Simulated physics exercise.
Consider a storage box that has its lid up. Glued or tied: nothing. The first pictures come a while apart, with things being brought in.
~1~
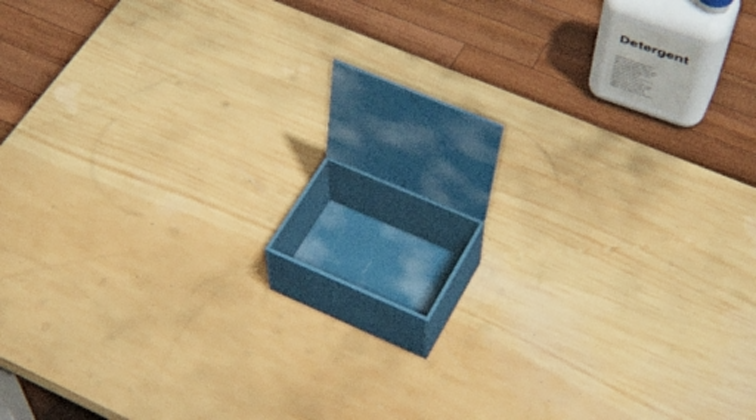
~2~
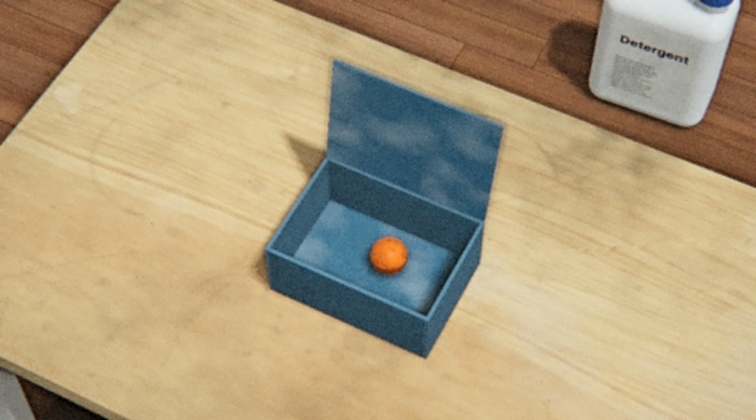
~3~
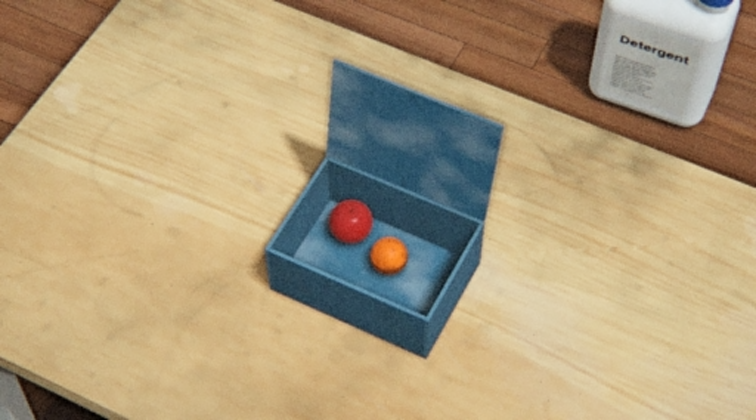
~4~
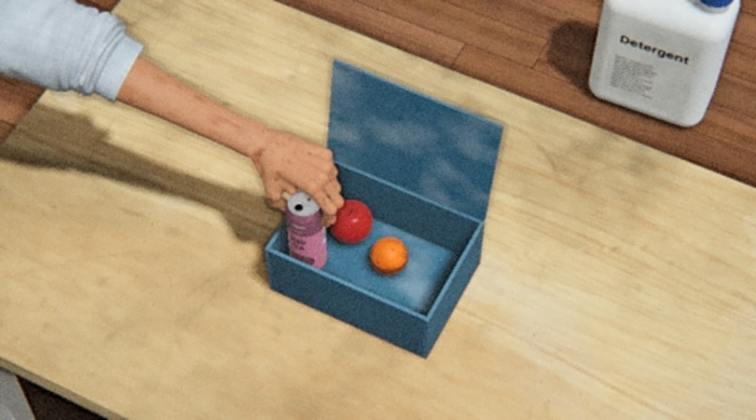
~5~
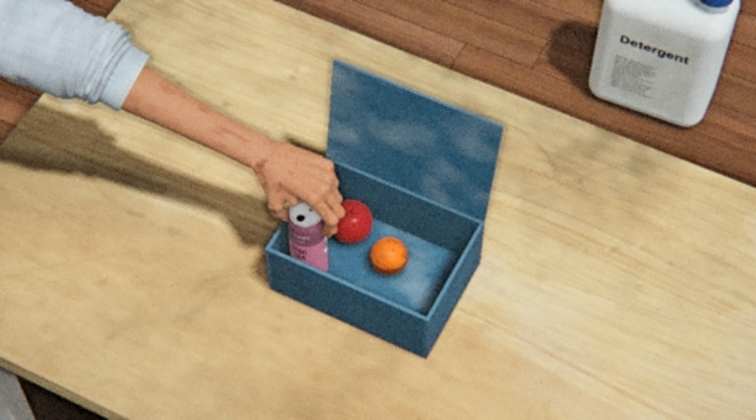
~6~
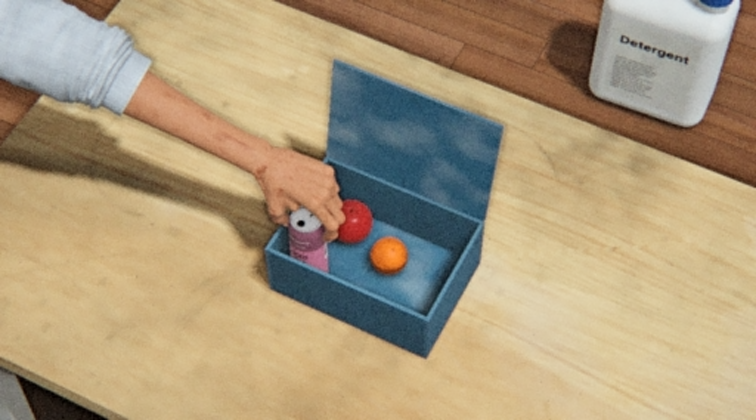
An open blue box with its lid raised sits on a pale wooden board over a darker wood surface, seen from above at an angle by a still camera. An orange ball-like item appears inside, then a red apple to its left, while a white detergent bottle stands at upper right. A grey-sleeved arm then reaches in from the left, lowering a pink can slightly into the box's left side and keeping hold.
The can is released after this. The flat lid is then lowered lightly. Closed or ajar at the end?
So the lid is still up at the end.
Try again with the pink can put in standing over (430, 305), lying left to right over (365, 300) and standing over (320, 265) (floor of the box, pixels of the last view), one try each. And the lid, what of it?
First try leaves it partly open, second try leaves it shut, third try leaves it partly open.
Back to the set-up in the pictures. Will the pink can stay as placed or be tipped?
Once everything settles, the pink can keeps its original angle.
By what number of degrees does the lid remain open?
It stays some 25° above the rim.
Then, 1.50 s later than the last frame, lid 66° above the rim.
Then, 2.10 s later than the last frame, lid 24° above the rim.
When it is over, lid 24° above the rim; all 3 as before. End places, in pixels of the last picture, pink can near (309, 247).
